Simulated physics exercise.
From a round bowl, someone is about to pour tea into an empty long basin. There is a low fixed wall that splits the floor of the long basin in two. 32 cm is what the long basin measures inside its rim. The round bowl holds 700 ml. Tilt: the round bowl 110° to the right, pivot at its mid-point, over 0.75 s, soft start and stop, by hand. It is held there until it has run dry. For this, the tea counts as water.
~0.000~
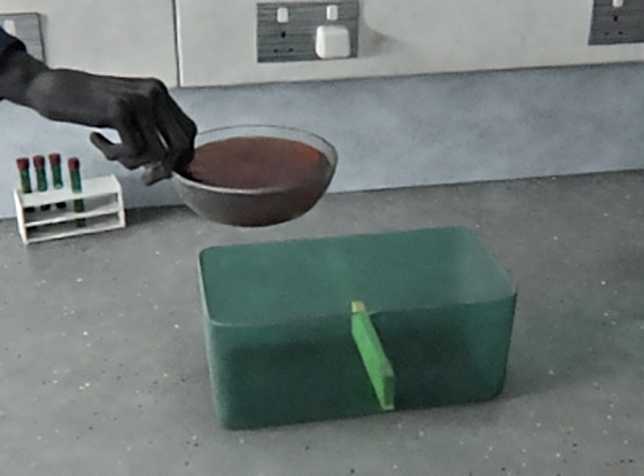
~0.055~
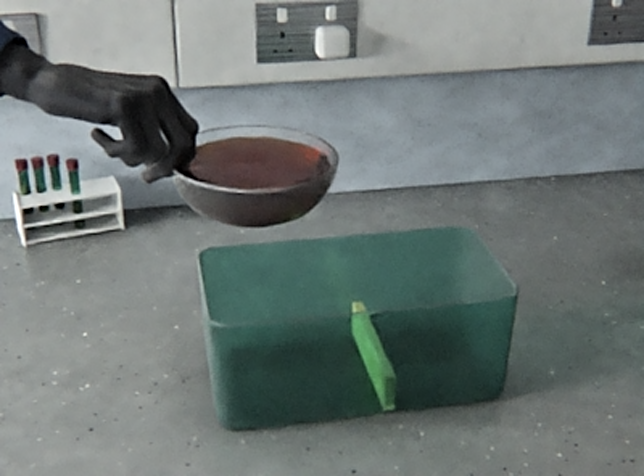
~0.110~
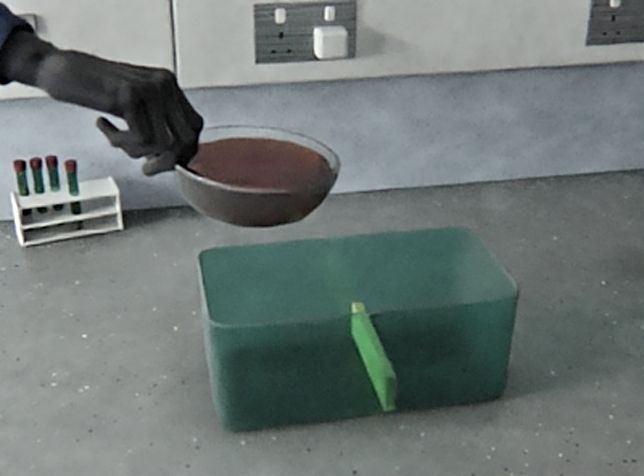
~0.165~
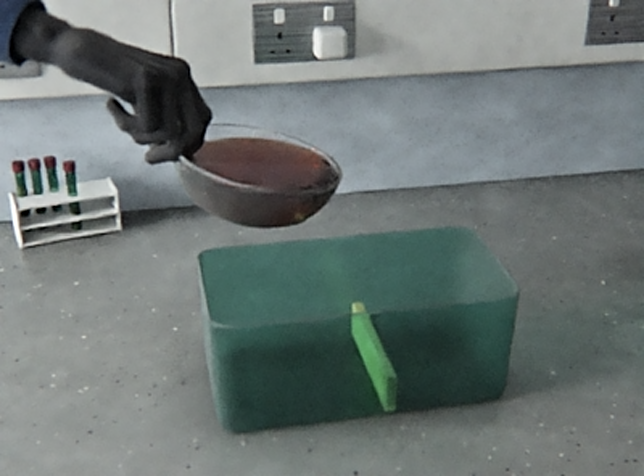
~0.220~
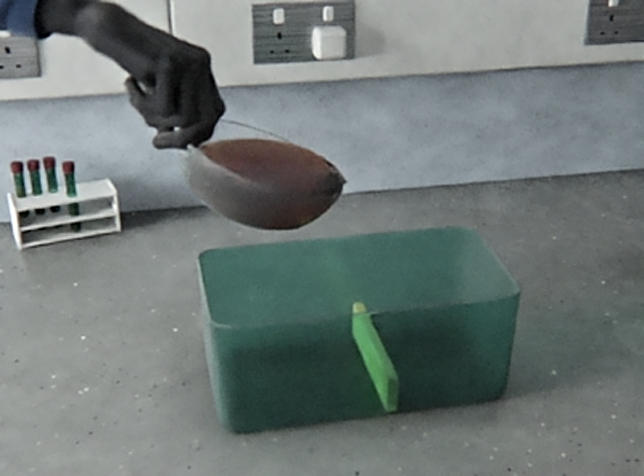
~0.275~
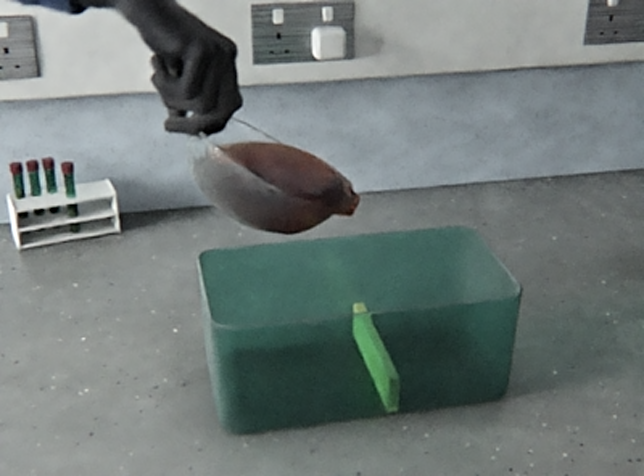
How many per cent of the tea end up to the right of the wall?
About 50 per cent.
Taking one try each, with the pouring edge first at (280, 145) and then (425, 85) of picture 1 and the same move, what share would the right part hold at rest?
I'd say 5 percent on the first go, 65 percent on the next.
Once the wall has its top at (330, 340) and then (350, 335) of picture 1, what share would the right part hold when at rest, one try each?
Roughly 85 per cent, then 75 per cent.
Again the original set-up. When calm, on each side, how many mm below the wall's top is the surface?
Near 30 mm for the left and near 24 mm for the right.
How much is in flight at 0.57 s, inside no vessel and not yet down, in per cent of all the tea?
Roughly 12 percent.
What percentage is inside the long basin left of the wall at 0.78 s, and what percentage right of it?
I'd put the left at some 44 and the right at some 52.
After 0.57 s the tilt is 95° and 3 per cent is still to pour, 32 is left of the wall and 53 right of it.
After 0.78 s the tilt is 110° and 0 per cent is still to pour, 44 is left of the wall and 53 right of it.
After 1.01 s the tilt is 110° and 0 per cent is still to pour, 48 is left of the wall and 51 right of it.
After 1.25 s the tilt is 110° and 0 per cent is still to pour, 48 is left of the wall and 50 right of it.
In the end 48 per cent lies left of the wall, 50 right of it and 1 outside.
